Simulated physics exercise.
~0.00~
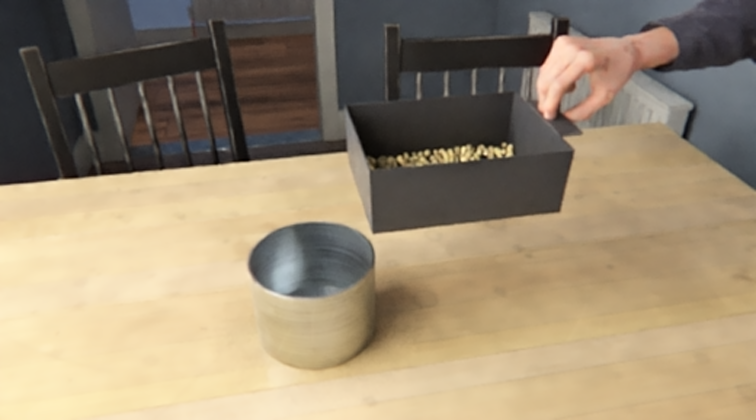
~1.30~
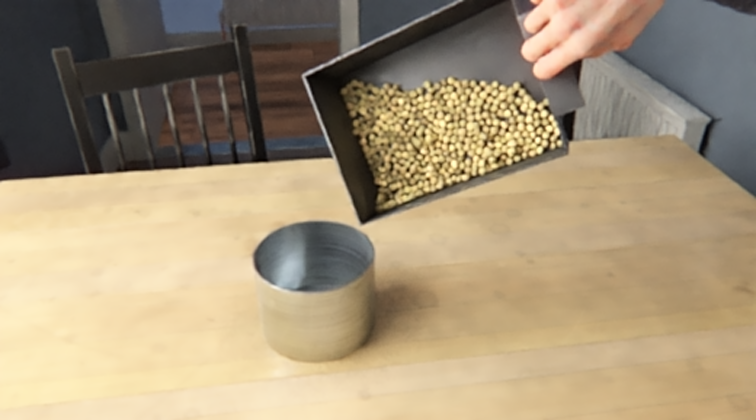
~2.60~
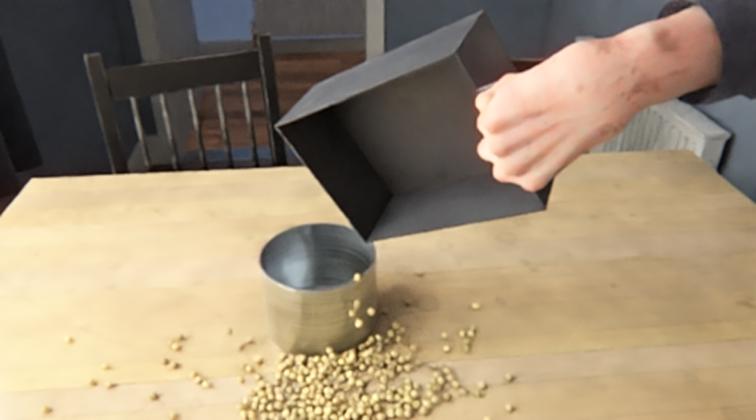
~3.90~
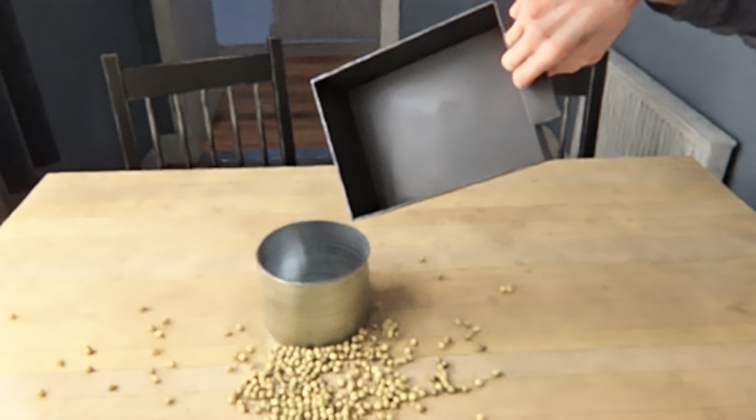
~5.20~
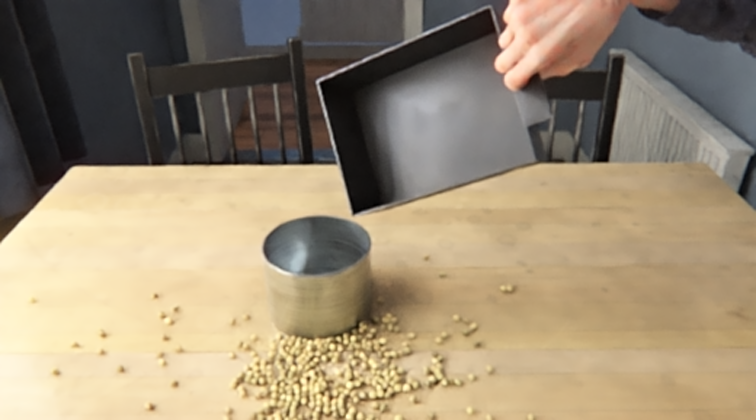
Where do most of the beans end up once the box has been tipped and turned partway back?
Most of the beans end up outside the pot, scattered on the wooden table, with few if any in the pot and none left in the box.
